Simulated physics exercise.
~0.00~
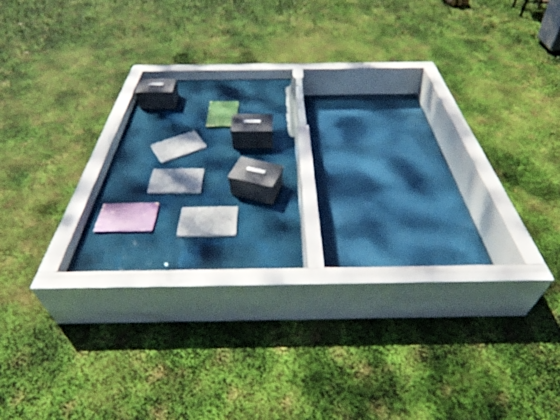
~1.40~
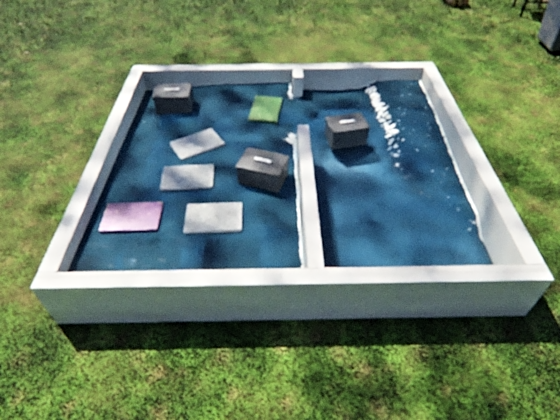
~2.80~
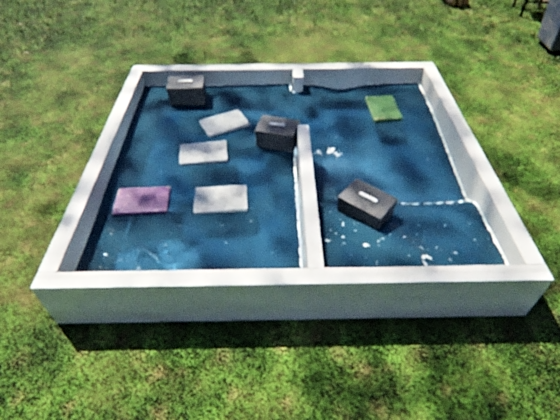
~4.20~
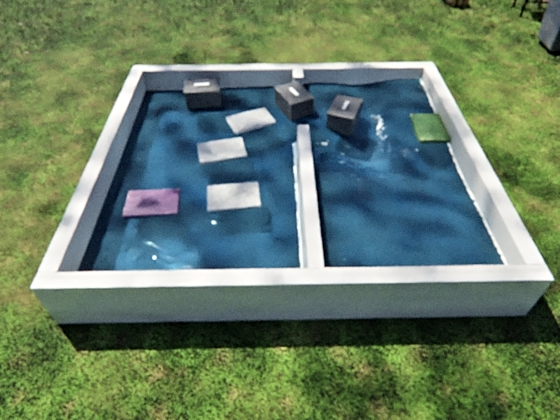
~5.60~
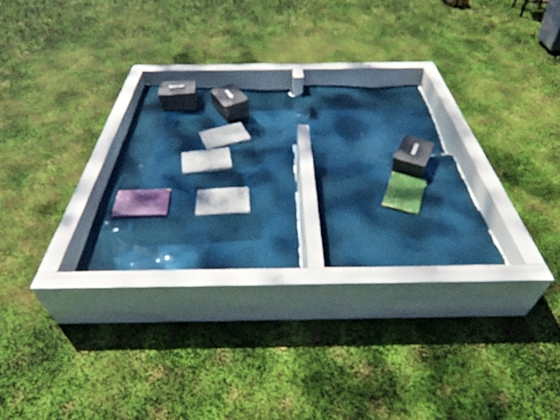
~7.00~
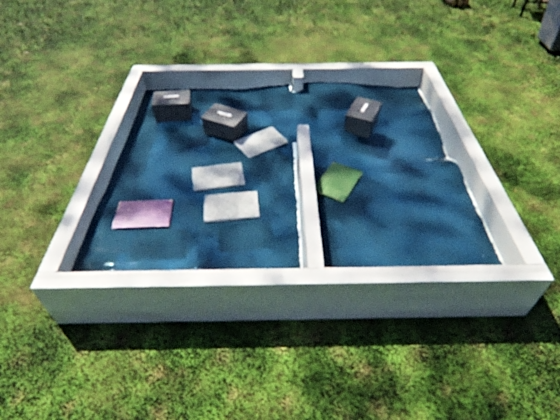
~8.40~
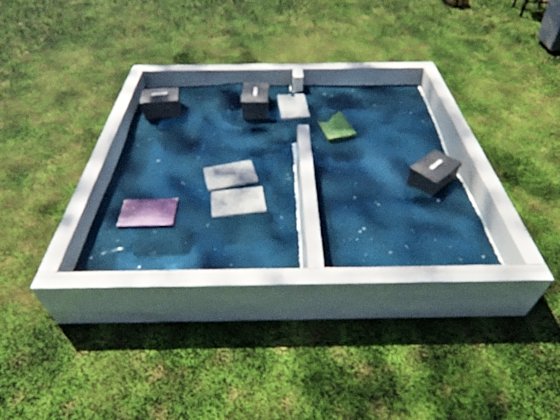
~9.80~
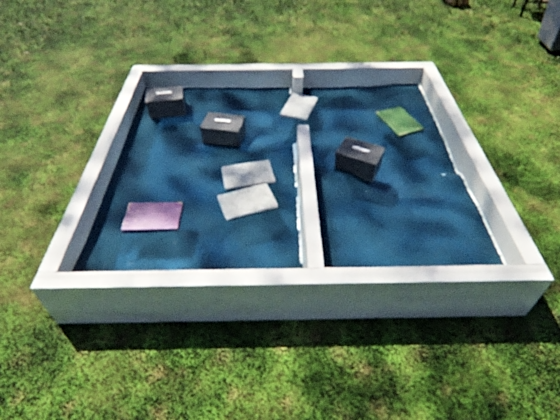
A white basin split by a wall sat on grass as water rushed through the gap, carrying a dark box and the green float to the right side, where they swirled around; the purple float stayed left, and everything was still floating.
